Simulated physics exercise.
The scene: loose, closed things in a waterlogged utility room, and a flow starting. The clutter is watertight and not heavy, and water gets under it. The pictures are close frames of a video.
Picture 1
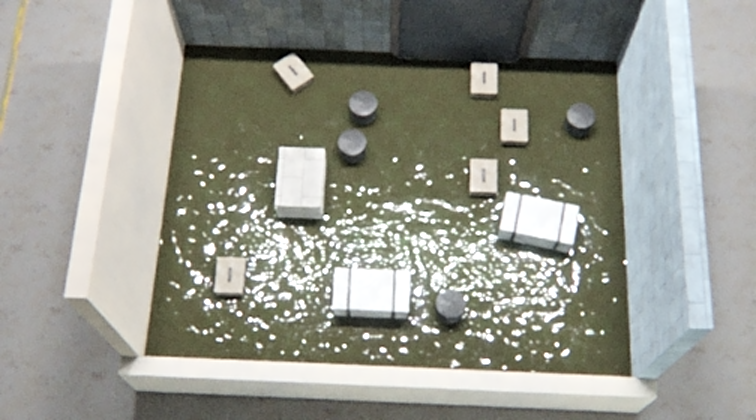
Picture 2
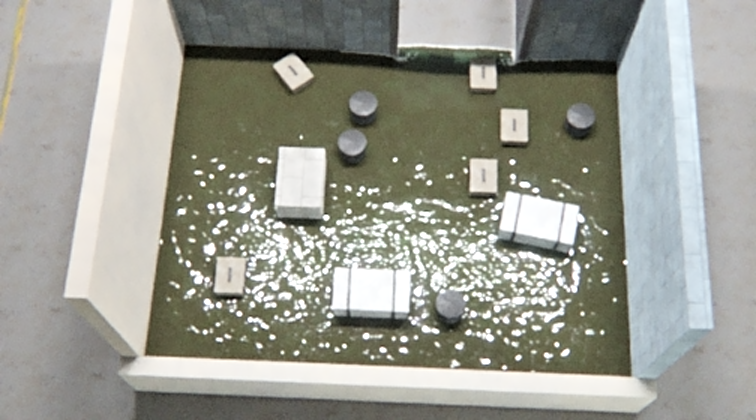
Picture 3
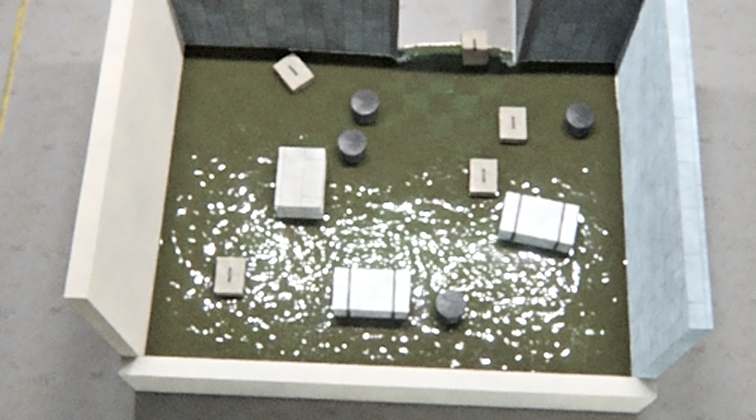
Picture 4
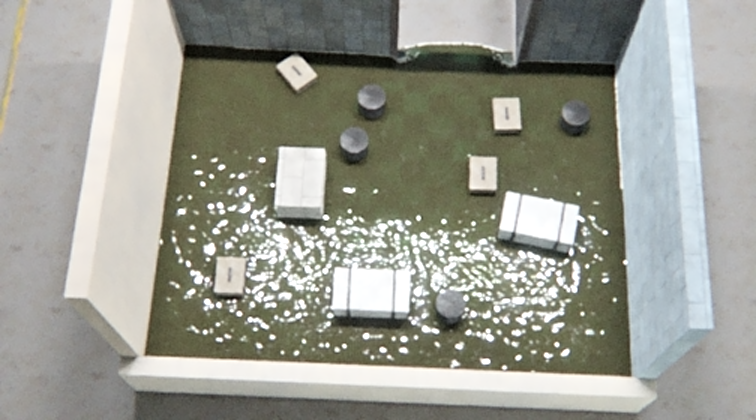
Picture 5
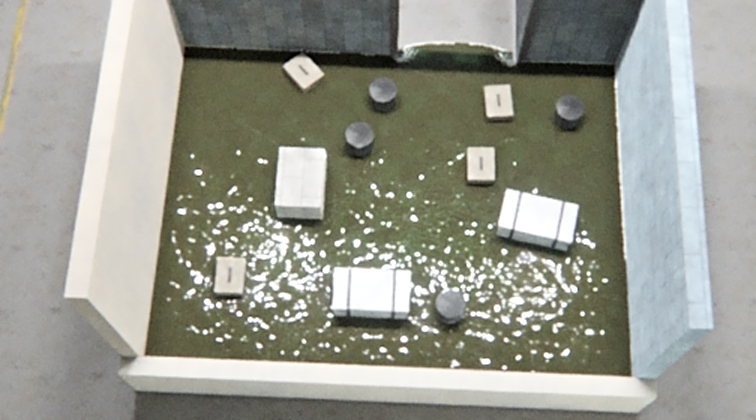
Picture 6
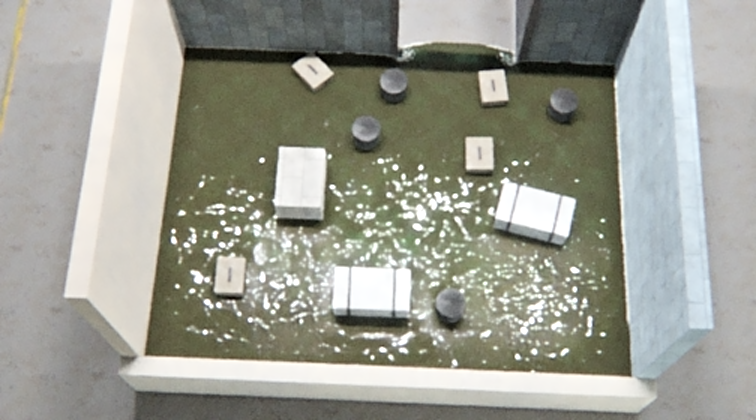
Flooded utility room with a gate opening in the back wall, one box floating out and other boxes and pails drifting toward it.
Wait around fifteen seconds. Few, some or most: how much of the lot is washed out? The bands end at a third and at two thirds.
That comes to at least two thirds.
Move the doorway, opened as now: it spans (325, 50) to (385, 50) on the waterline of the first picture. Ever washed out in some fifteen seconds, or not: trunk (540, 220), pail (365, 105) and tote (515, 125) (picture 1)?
In turn: Left behind, yes, gone.
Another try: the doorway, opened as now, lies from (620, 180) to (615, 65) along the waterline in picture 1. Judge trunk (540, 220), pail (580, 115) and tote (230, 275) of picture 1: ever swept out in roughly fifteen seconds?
One after the other: Gone, gone, stays.
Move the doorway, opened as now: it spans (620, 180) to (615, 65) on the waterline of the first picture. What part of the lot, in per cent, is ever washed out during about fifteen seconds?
Near 70 in a hundred.
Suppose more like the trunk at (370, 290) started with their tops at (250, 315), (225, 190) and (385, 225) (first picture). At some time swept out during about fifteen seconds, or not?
In turn: Left behind, left behind, yes.
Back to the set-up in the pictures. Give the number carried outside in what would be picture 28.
It comes to 8.
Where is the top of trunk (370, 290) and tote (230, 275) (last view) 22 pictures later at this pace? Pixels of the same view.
Roughly at (429, 204) and (264, 252).
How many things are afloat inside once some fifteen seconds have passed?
I count 3.
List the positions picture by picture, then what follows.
A tote at (514, 125), afloat; a pail at (363, 103), afloat; 0 of 11 have shifted, in the first picture.
A tote at (514, 125), afloat; a pail at (363, 103) floats; 1 of 11 have shifted, in the second picture.
A tote at (513, 123), afloat, close to its start; a pail at (365, 102), afloat, close to its start; 1 of 11 have shifted, in the third picture.
A tote at (507, 114), afloat, close to its start; a pail at (372, 97), afloat, close to its start; 4 of 11 have shifted, in the fourth picture.
A tote at (499, 101) floats, a stride from its start; a pail at (383, 90), afloat, close to its start; 7 of 11 have shifted, in the fifth picture.
A tote at (493, 86), afloat, a stride from its start; a pail at (394, 81), afloat, a stride from its start; 8 of 11 have shifted, in the sixth picture.
A moment on, 2 of 11 are out; 9 afloat.
Next, 7 of 11 are out; 4 afloat.
Later, 8 of 11 are out; 3 afloat.
In the end, 8 of 11 are out; 3 afloat.
